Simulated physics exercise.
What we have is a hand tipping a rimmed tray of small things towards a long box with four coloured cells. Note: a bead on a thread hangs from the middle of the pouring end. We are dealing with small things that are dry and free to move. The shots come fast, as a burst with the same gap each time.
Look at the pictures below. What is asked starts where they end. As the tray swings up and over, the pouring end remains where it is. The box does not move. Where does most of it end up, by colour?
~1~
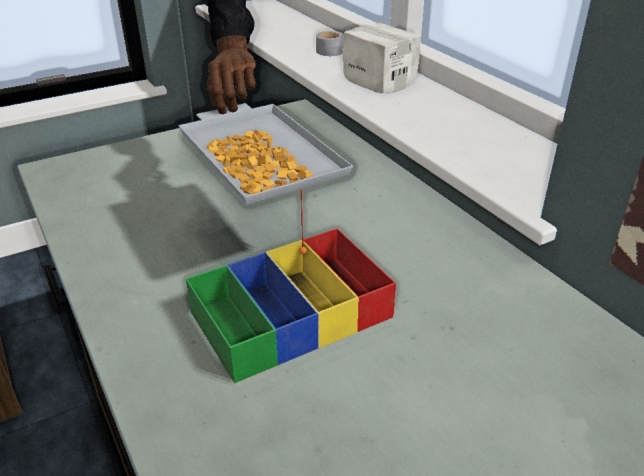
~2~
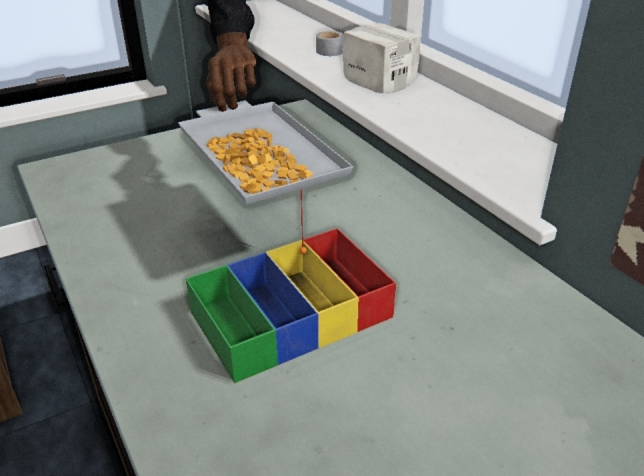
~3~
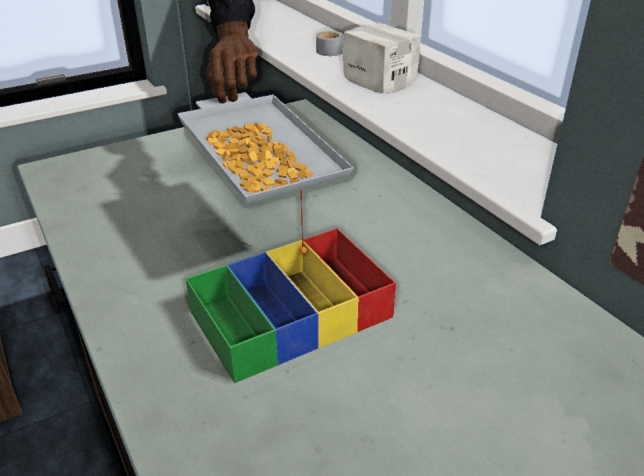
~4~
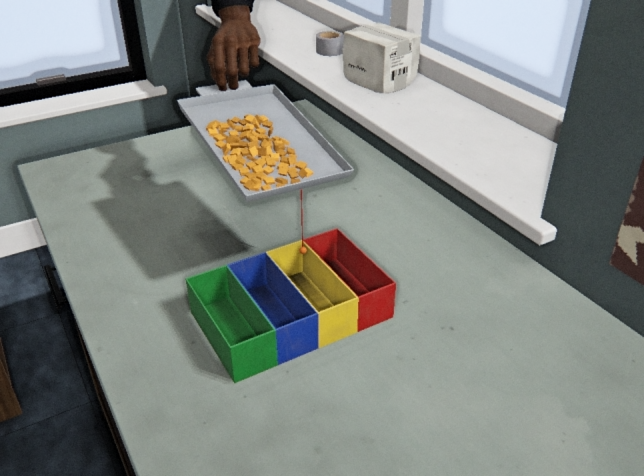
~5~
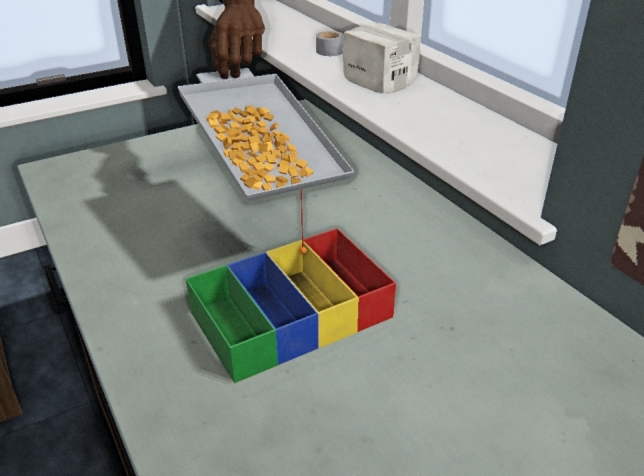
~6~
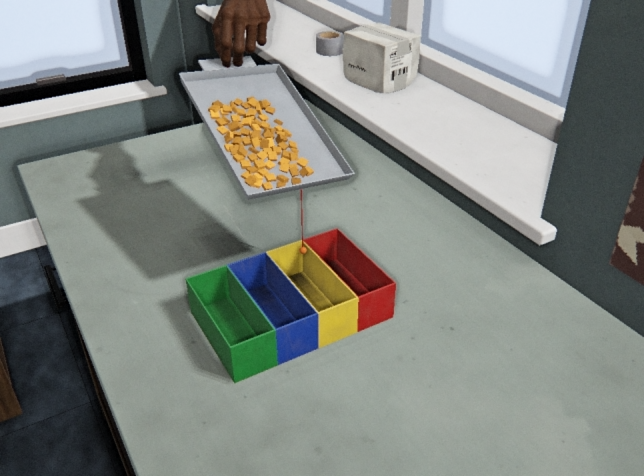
Most of it ends up in red.
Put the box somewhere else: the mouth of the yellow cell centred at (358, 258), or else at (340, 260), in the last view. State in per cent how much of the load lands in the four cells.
In order, about 100 and 100 in a hundred.
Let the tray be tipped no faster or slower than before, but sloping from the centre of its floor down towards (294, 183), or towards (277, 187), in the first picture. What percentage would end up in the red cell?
In turn 30 and 0 in a hundred.
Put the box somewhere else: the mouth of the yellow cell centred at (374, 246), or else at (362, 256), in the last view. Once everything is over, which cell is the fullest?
In the first try it is the blue one, in the second it is yellow.
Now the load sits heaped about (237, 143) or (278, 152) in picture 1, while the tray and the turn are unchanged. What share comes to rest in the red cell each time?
The first start yields 50 per cent, the second 60 per cent.
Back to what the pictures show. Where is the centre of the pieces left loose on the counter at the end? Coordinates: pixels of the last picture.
Somewhere near (402, 297), I think.
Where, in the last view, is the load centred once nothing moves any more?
Centre at rest: Close to (350, 295).
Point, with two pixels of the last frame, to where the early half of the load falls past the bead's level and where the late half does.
Early-half point (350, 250); late-half point (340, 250).
Soon, tray tipped steeply; nearly all on the tray; a small part falling or outside the box.
A while on, tray tipped past a quarter turn; a stray few on the tray; about half in the red cell; about a quarter in the yellow cell; a stray few in the blue cell; about a third falling or outside the box.
Towards the end, tray tipped past a quarter turn; about two thirds in the red cell; about a quarter in the yellow cell; a stray few in the blue cell; a small part falling or outside the box.
Finally, tray tipped past a quarter turn; about two thirds in the red cell; about a quarter in the yellow cell; a stray few in the blue cell; none in the green cell; a small part outside the box.
